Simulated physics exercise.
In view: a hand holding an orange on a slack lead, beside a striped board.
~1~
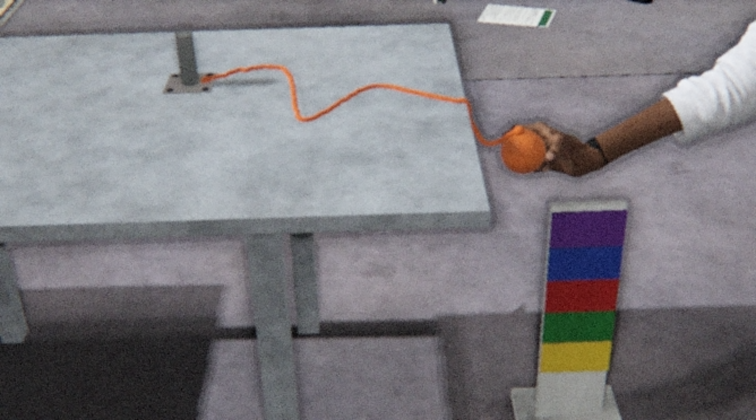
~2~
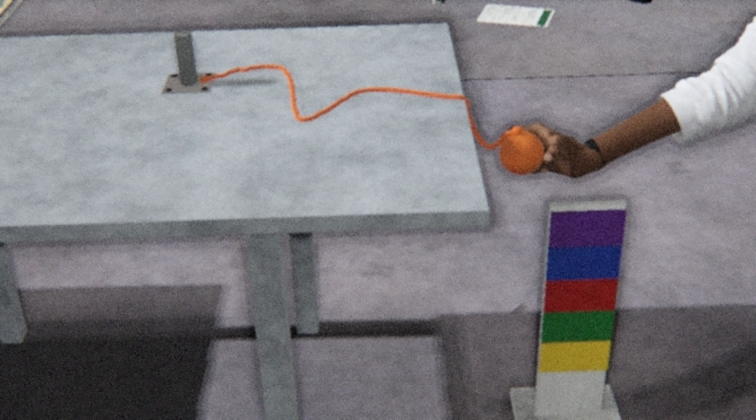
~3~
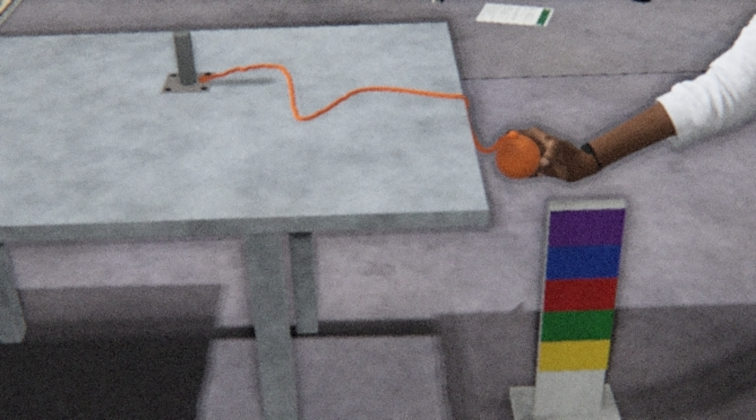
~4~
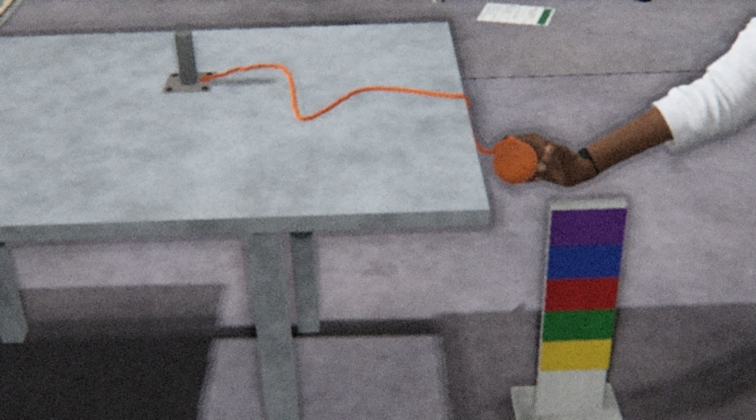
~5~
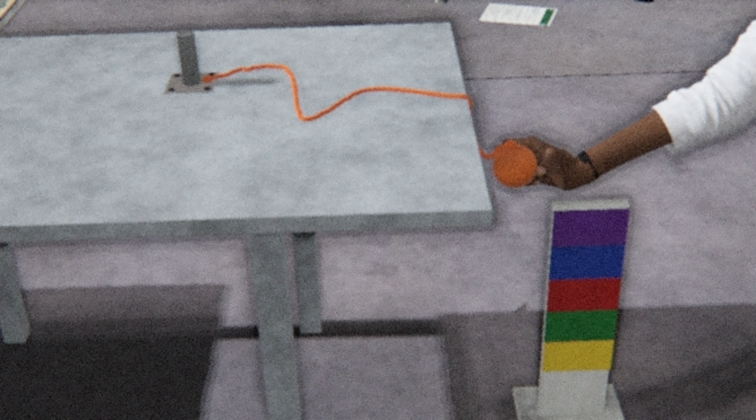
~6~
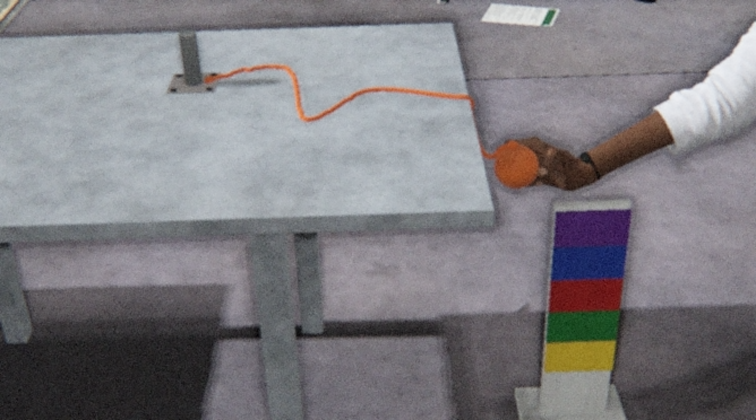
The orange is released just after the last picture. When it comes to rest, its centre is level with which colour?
The green one.
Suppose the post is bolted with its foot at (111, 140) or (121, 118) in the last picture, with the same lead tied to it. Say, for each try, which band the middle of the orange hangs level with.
Try one - red; try two - red.
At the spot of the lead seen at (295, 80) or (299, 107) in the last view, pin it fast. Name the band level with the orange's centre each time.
Try one: Red. Try two: Blue.
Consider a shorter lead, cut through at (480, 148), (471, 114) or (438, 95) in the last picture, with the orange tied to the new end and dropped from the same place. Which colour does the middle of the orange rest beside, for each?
Result per try - red; blue; purple.
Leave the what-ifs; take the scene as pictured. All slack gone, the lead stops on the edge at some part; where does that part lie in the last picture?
Approx. (342, 104).
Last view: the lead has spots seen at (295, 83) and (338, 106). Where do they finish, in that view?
They go to (335, 90) and to (465, 98).
Soon after, orange near (437, 305); level with green.
After that, orange near (483, 319); level with green.
In the end, orange near (462, 317); level with green. Its middle rests at the green band.
